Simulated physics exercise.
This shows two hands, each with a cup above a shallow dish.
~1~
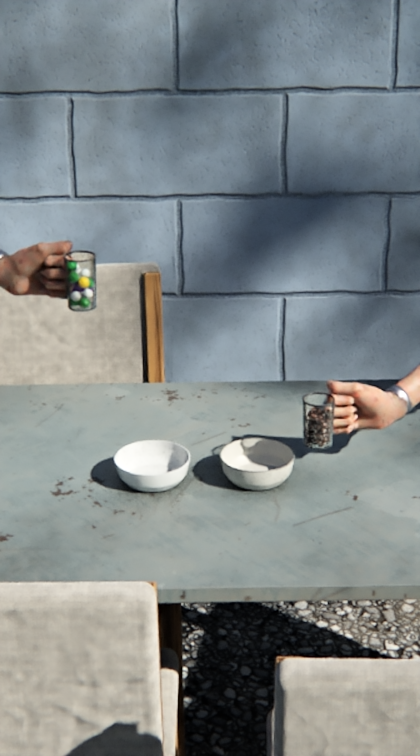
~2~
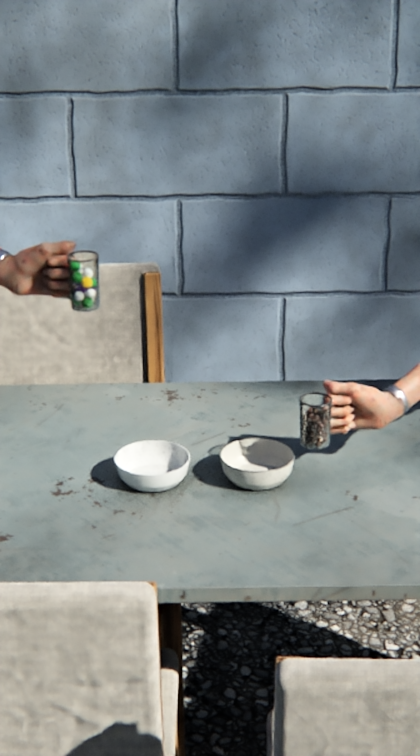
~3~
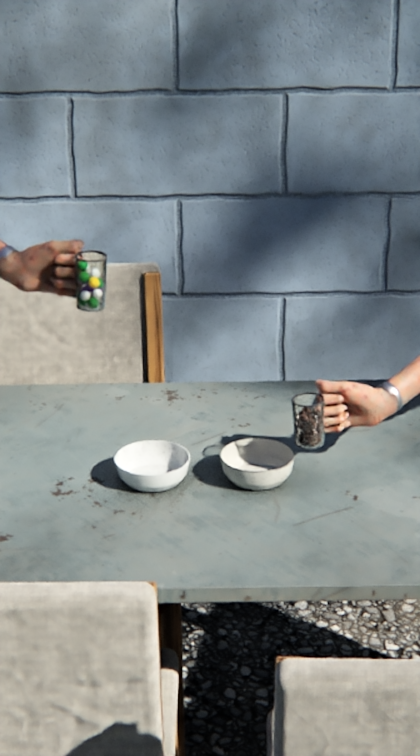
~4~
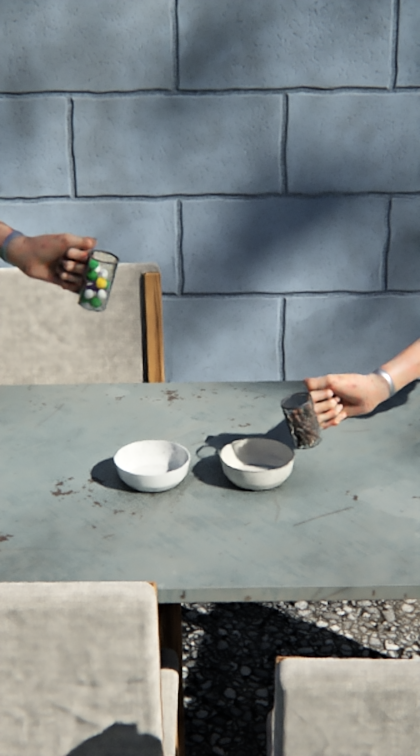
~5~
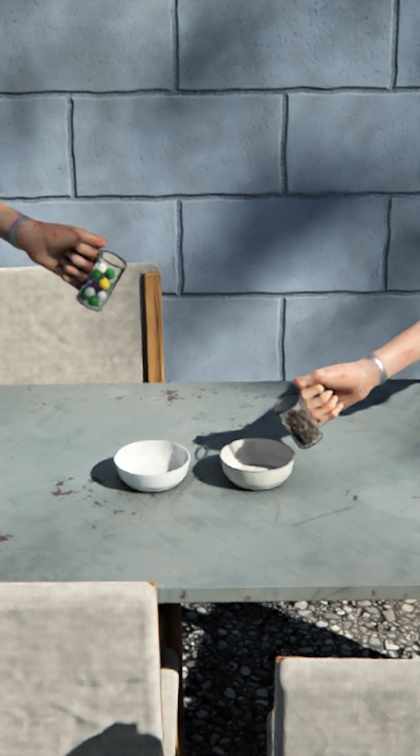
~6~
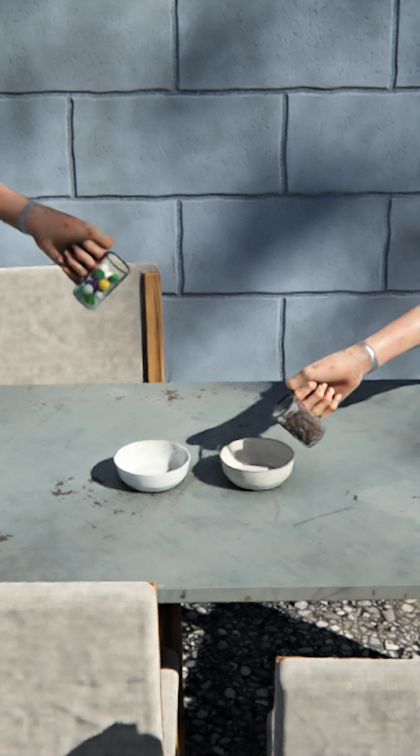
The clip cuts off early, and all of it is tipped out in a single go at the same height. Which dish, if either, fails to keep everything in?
My prediction: Left dish: Most likely some of it gets out. Right dish: Most likely nothing gets out of it.
Then, 0.45 s after the last picture, left, all still in the cup; right, all still in the cup.
Then, 0.84 s after the last picture, left, about two thirds still in the cup, a small part in the dish, about a quarter in the air; right, most still in the cup, about a quarter in the dish, a small part in the air.
Then, 1.18 s after the last picture, left, about half in the dish, a small part outside the dish, about half in the air; right, all in the dish.
By the end, left, about a third in the dish, about two thirds outside the dish; right, all in the dish, none outside the dish.
